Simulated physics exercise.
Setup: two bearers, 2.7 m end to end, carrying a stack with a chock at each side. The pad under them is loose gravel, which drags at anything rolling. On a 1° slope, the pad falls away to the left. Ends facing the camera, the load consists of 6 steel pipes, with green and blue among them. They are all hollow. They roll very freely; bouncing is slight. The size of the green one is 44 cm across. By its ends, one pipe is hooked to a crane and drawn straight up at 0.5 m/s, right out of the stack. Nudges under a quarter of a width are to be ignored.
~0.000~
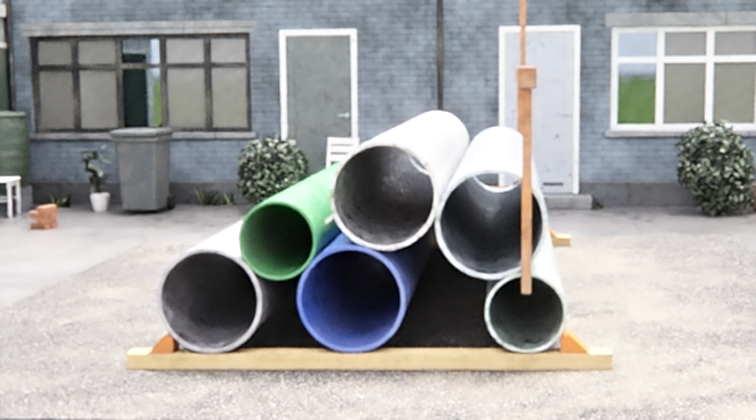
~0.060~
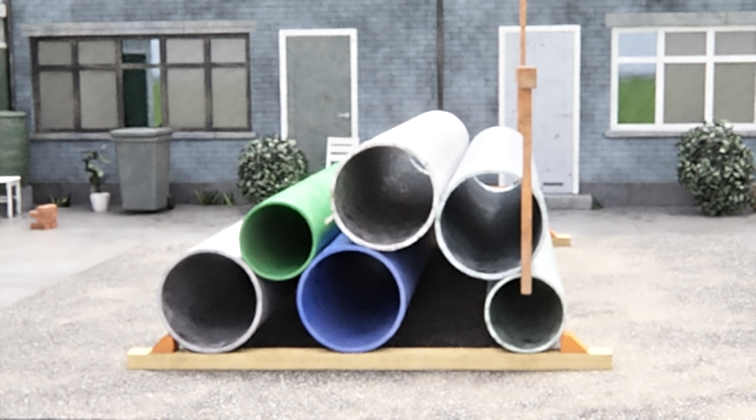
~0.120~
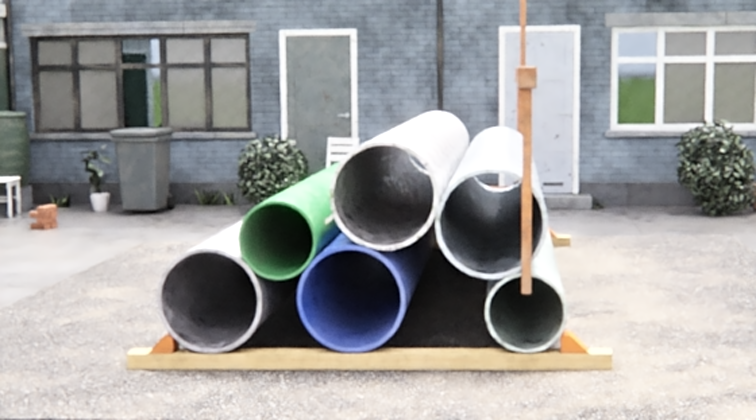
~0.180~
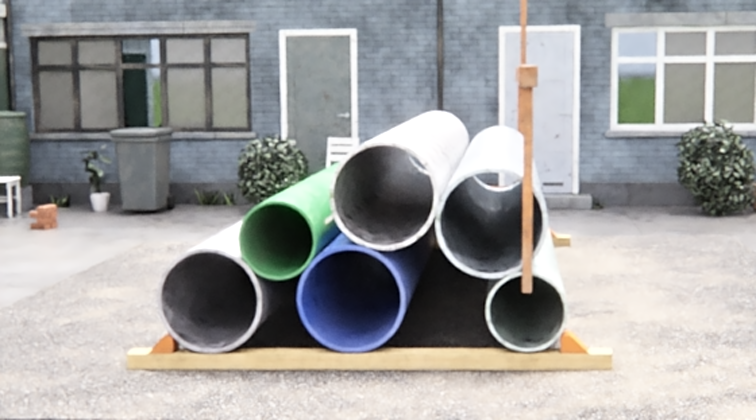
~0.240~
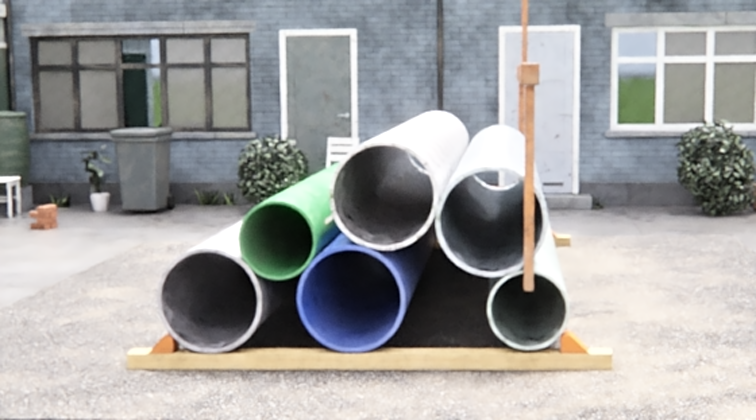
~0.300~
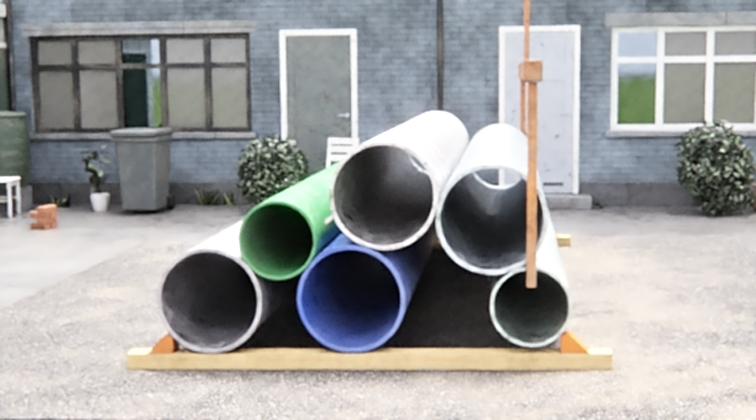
Stack of six pipes, one green and one blue, on gravel, with a hanging bar barely raising the small lower-right pipe.
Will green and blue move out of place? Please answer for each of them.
I'd say green keeps its position, and as for Blue, it keeps its position.
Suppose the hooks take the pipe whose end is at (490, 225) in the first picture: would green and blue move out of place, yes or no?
In that scenario: Green doesn't; blue doesn't.
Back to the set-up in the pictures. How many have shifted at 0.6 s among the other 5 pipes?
At that instant the count is 0.
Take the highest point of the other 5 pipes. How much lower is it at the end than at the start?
Some 15 centimetres.
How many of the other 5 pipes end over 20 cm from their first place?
2.
By 0.6 s, green is unmoved; blue is unmoved; 0 of the other 5 have shifted.
Finally (2.4 s), green is unmoved; blue is unmoved; 2 of the other 5 have shifted.
